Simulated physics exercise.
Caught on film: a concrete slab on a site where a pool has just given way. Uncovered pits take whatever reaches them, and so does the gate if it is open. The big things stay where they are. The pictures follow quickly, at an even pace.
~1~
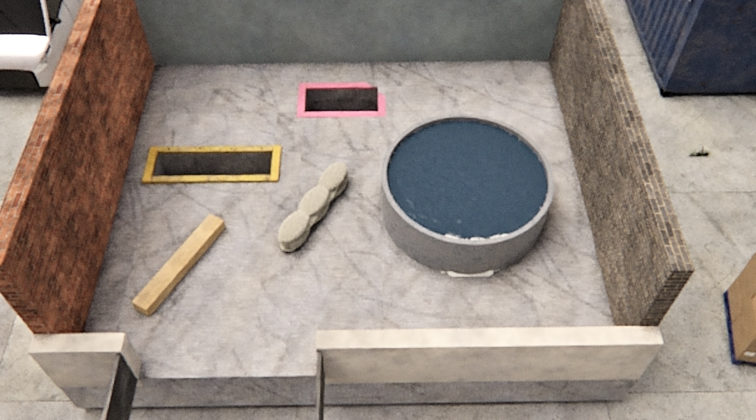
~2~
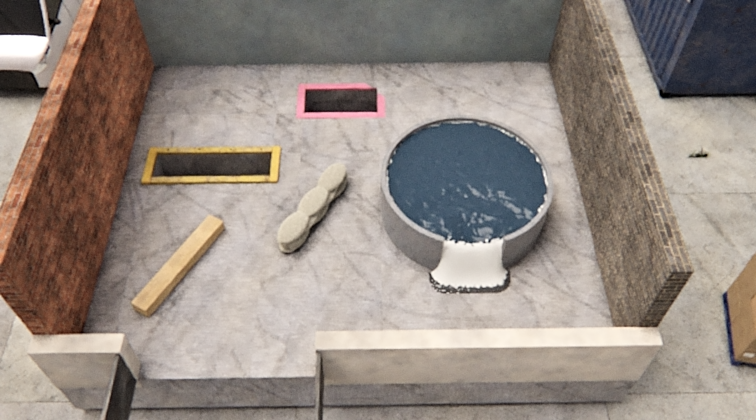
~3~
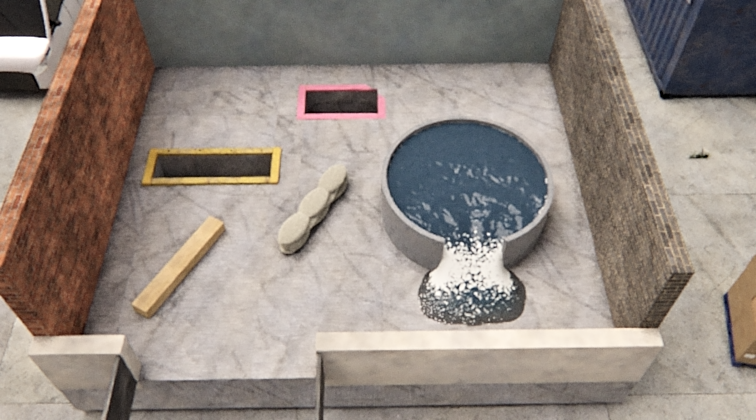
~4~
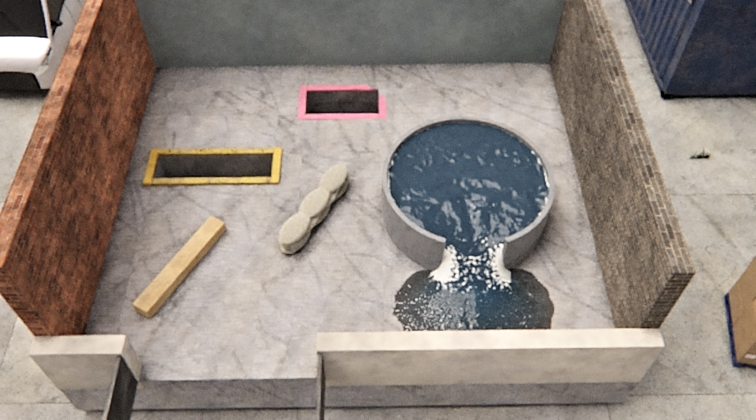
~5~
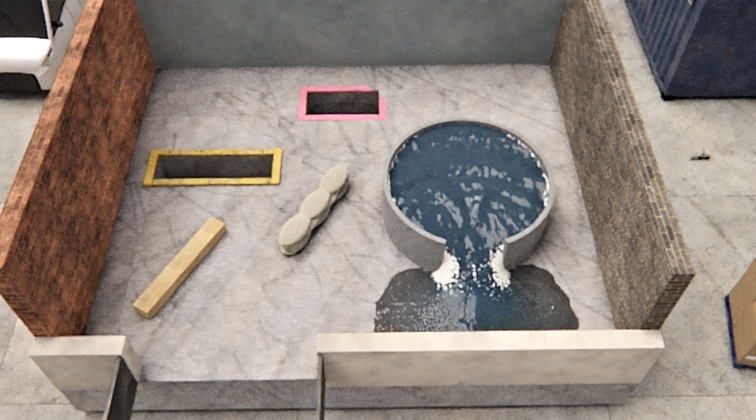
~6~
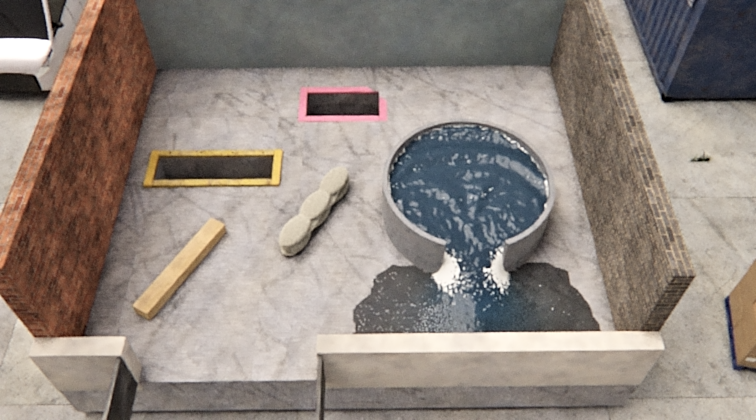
At the start, a round grey pool of dark blue water stands nearly still on a walled, marbled slab. Its front then opens and white, foamy water pours through the gap onto the floor. The water reaches the low front wall and spreads left and right along it, while the pool's surface ripples.
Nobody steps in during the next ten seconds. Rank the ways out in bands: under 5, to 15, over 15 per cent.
In the end: The gate takes from 5 to 15 %; the yellow pit takes less than 5 %; the pink pit takes from 5 to 15 %.
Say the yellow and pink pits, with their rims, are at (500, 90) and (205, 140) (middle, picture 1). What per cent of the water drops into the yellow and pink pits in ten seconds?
Roughly, in per cent: Yellow 14, pink 6.
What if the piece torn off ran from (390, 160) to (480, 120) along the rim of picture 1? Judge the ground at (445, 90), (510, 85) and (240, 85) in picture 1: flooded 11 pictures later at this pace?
In turn: Under water, covered, covered.
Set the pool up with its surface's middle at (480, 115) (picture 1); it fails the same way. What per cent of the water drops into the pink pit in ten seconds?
Parts in a hundred: Pink 2.
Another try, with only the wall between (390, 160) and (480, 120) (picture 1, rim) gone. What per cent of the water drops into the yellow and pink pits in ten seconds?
Roughly, in per cent: Yellow 8, pink 45.
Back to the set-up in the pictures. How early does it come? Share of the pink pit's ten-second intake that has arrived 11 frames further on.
About 0 per cent.
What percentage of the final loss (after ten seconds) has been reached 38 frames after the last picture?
I make it 35 per cent.
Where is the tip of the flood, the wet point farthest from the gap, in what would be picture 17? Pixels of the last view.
Near (120, 365).
A moment on, water covers 15 % of the floor; the gate 0 %, the yellow pit 0 %, the pink pit 0 %.
Next, water covers 30 % of the floor; the gate 0 %, the yellow pit 0 %, the pink pit 0 %.
Then, water covers 45 % of the floor; the gate 2 %, the yellow pit 0 %, the pink pit 0 %.
Later, water covers 75 % of the floor; the gate 5 %, the yellow pit 1 %, the pink pit 1 %.
In the end, water covers 90 % of the floor; the gate 11 %, the yellow pit 3 %, the pink pit 8 %.
